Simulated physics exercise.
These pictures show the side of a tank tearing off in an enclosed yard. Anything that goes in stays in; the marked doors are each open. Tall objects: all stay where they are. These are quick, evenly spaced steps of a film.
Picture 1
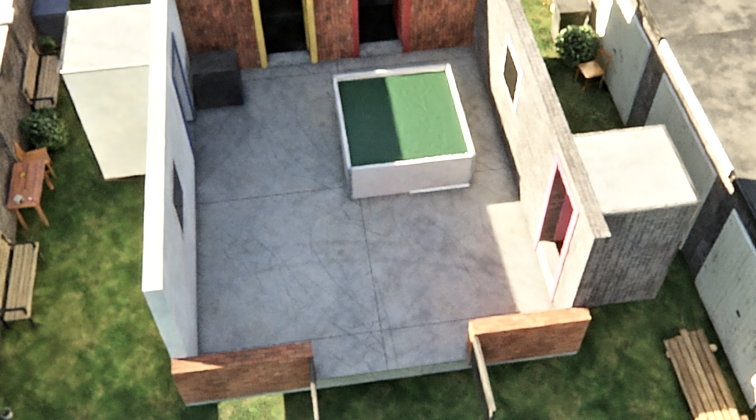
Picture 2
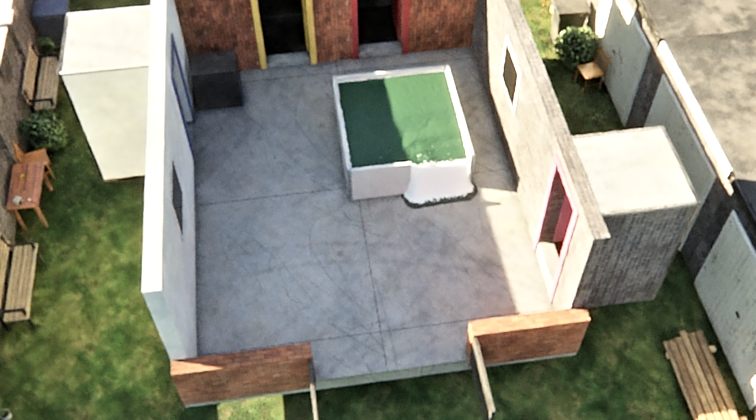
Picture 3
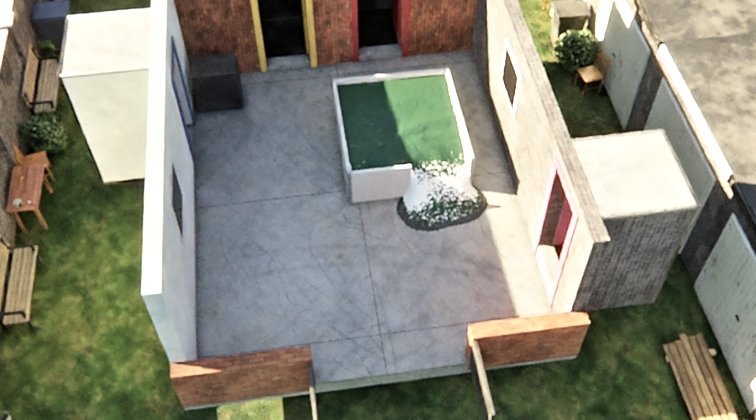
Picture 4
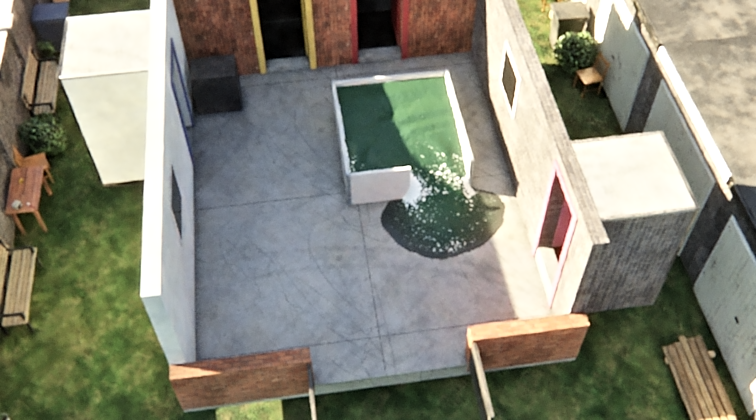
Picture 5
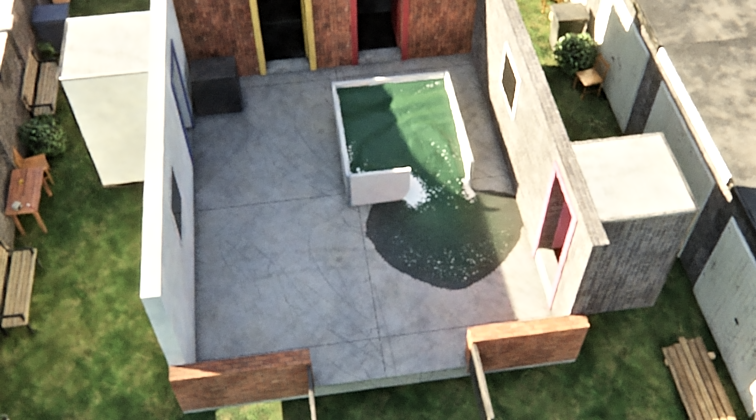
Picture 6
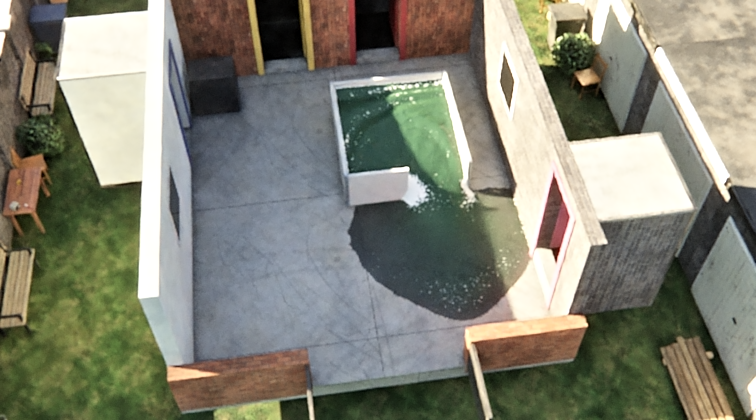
Green water bursts through the front of a white tank and spreads across the grey yard floor.
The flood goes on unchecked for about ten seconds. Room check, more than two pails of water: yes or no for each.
Yellow door, no; red door, no; blue door, no; pink door, no.
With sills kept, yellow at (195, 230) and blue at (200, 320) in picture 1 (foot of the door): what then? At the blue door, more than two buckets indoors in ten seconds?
As I see it, blue door crosses the line.
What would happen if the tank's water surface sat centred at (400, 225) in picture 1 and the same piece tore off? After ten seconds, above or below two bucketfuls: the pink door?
Result, pink door: Ends up below.
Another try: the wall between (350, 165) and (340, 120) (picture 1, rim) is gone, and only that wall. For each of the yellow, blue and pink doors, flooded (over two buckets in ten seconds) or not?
Taking them in turn, the yellow door comes up short, the blue door crosses the line, the pink door comes up short.
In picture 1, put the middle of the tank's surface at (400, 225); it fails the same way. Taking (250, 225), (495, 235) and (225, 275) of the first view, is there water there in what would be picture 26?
Points in turn: Not reached; inundated; not reached.
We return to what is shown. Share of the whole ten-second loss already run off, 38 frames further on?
Close to 70 out of every hundred.
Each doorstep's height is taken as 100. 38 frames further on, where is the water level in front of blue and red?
In order: Roughly 0 and 0 in a hundred.
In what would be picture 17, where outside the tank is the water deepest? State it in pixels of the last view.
Somewhere around pixel (529, 312).
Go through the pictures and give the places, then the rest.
Still water in the water tank at (401, 117), in the first picture.
Water pours out at (439, 179) and has run to (473, 187), in the second picture.
Water pours out at (439, 182) and has run to (421, 226), in the third picture.
Water pours out at (438, 185) and has run to (440, 254), in the fourth picture.
The front is at (450, 285), out from the gap at (438, 186), in the fifth picture.
Water pours out at (436, 186) and has run to (473, 313), in the sixth picture.
A moment on, water covers 25 % of the floor; the yellow door not reached, the red door not reached, the blue door not reached, the pink door wet at the sill, nothing in.
Next, water covers 30 % of the floor; the yellow door not reached, the red door not reached, the blue door not reached, the pink door wet at the sill, nothing in.
Then, water covers 30 % of the floor; the yellow door not reached, the red door not reached, the blue door not reached, the pink door under two buckets in.
Later, water covers 55 % of the floor; the yellow door not reached, the red door not reached, the blue door not reached, the pink door under two buckets in.
In the end, water covers 85 % of the floor; the yellow door wet at the sill, nothing in, the red door wet at the sill, nothing in, the blue door wet at the sill, nothing in, the pink door under two buckets in.
